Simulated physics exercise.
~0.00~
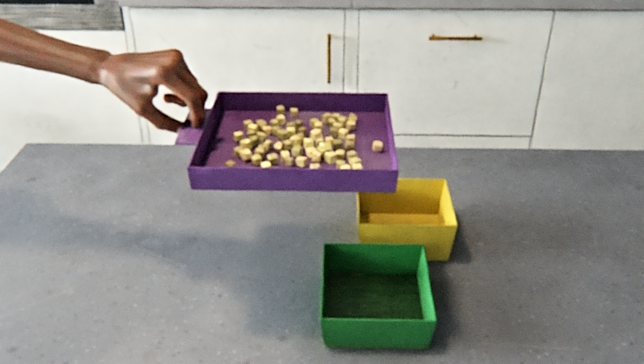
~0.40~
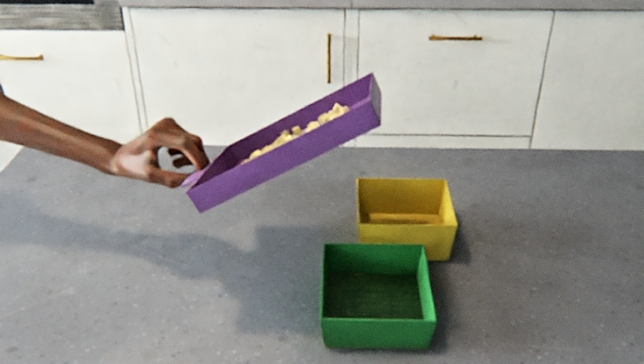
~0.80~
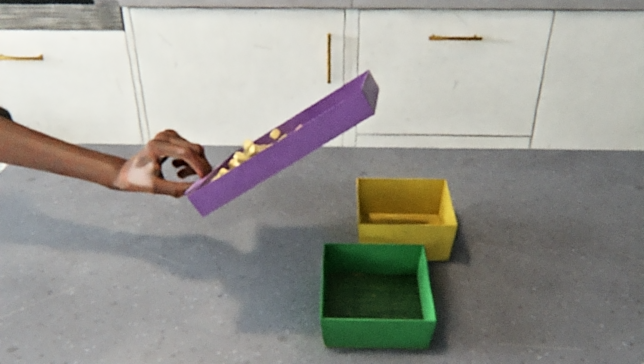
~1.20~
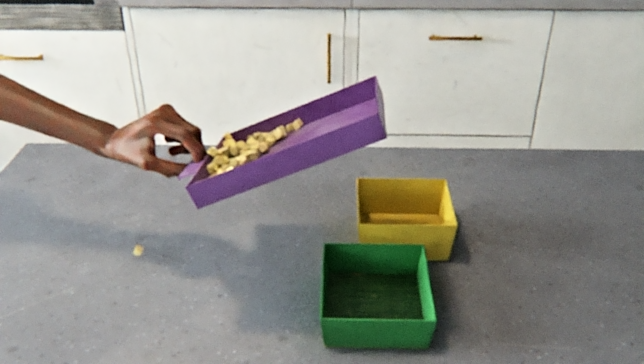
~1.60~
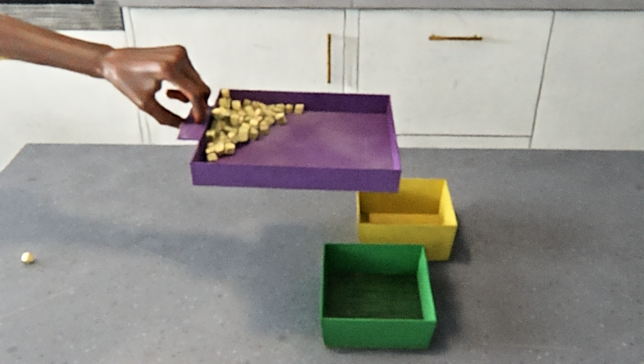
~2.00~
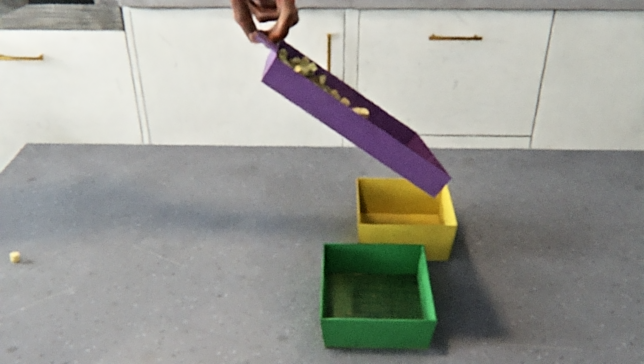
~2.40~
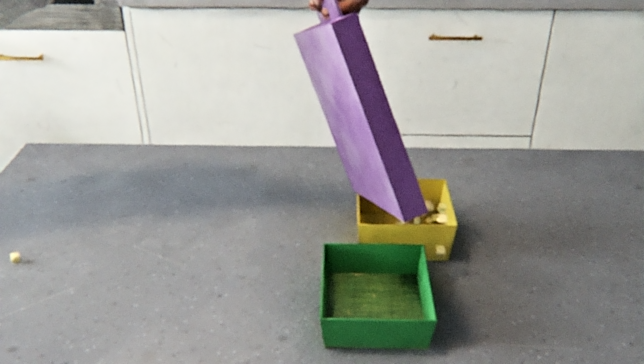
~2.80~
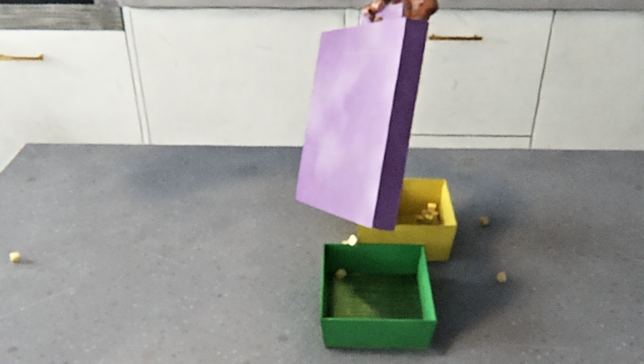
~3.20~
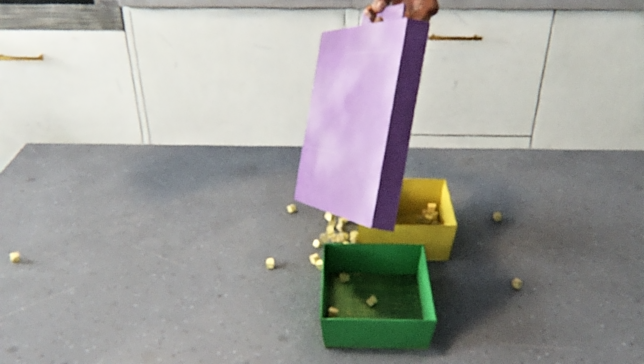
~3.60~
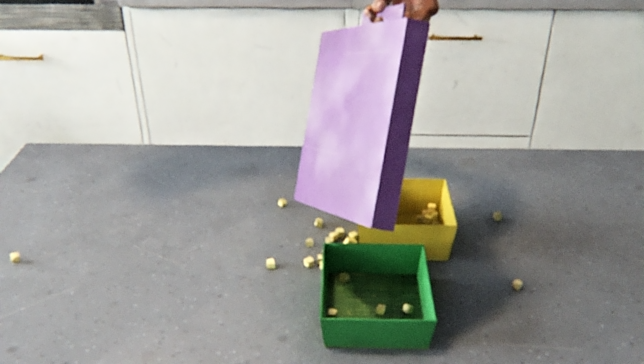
The clip opens with a hand holding a shallow purple tray of small pale yellow cubes above a grey counter, where a green container and a yellow one sit. The hand tips the tray down to the left, and the cubes slide toward the handle, one dropping onto the counter. It levels the tray, then moves it right and tilts it steeply the other way. Cubes pour into the yellow container, then tumble out around the green one. The tray ends held past upright, with some cubes in the yellow container, a few in the green, and most scattered on the counter.
